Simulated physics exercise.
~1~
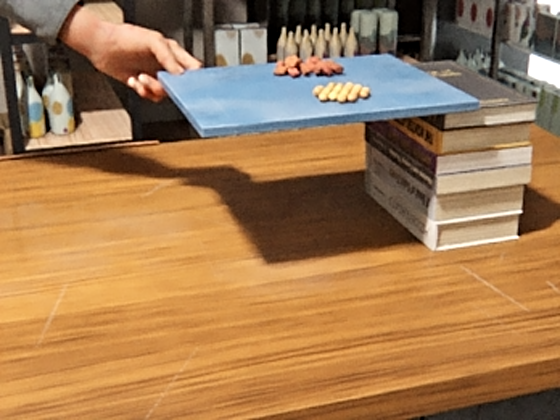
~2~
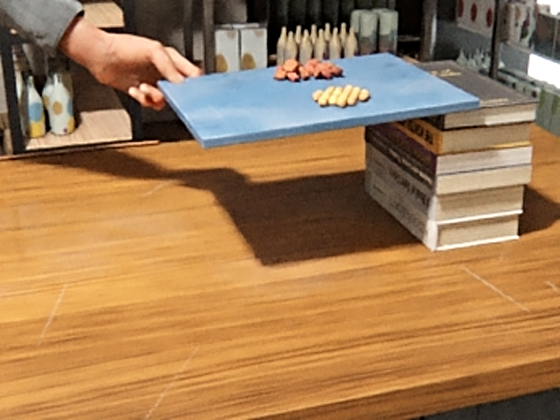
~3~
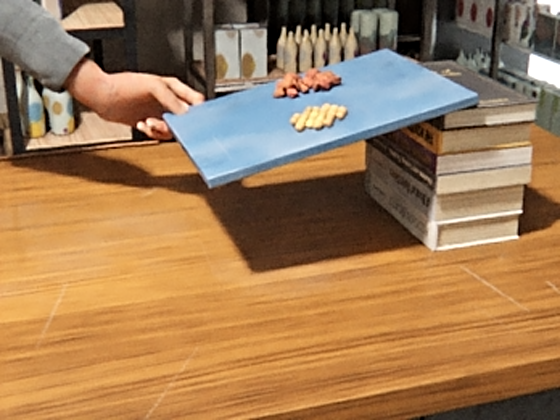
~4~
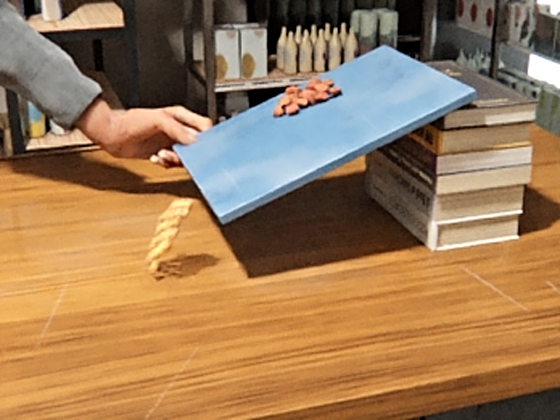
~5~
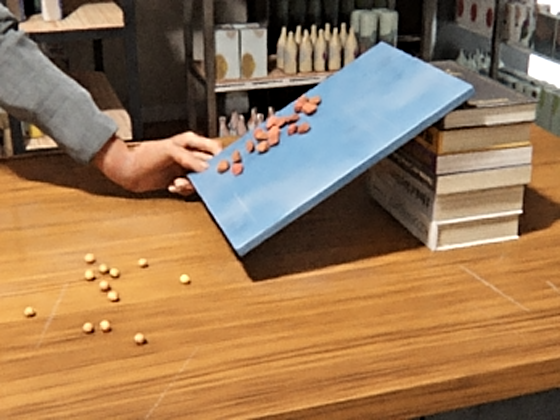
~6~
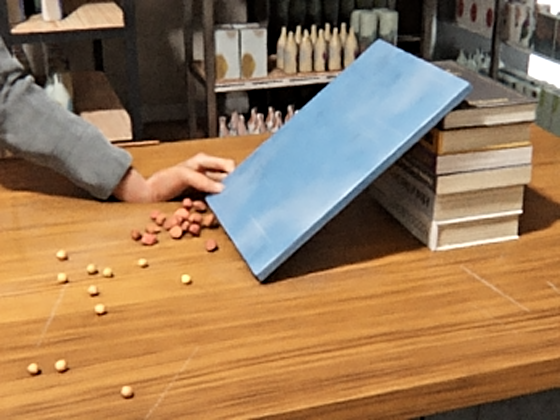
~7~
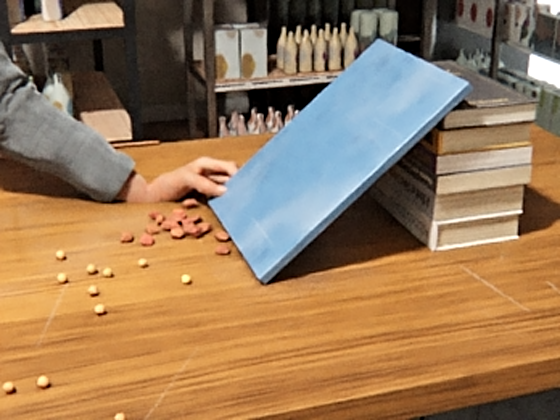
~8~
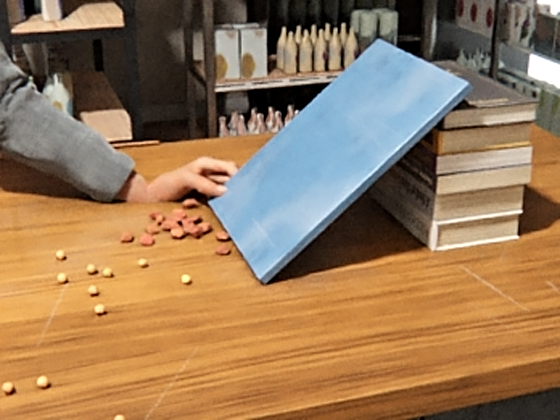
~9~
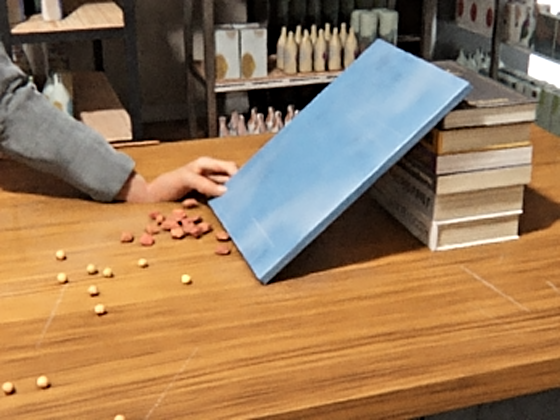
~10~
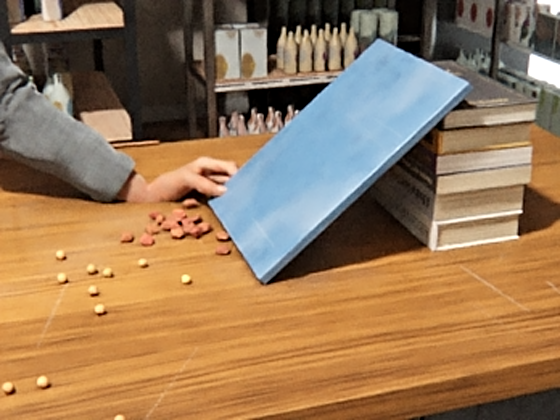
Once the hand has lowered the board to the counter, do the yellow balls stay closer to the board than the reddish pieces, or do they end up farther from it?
The yellow balls end up farther from the board, spread out across the counter, while the reddish pieces settle close to its lower end.
A blue board propped on a stack of books tilted as a hand lowered its left end to the wooden counter; small yellow balls slid off first and scattered far to the left, then reddish pieces slid down and settled near its foot.
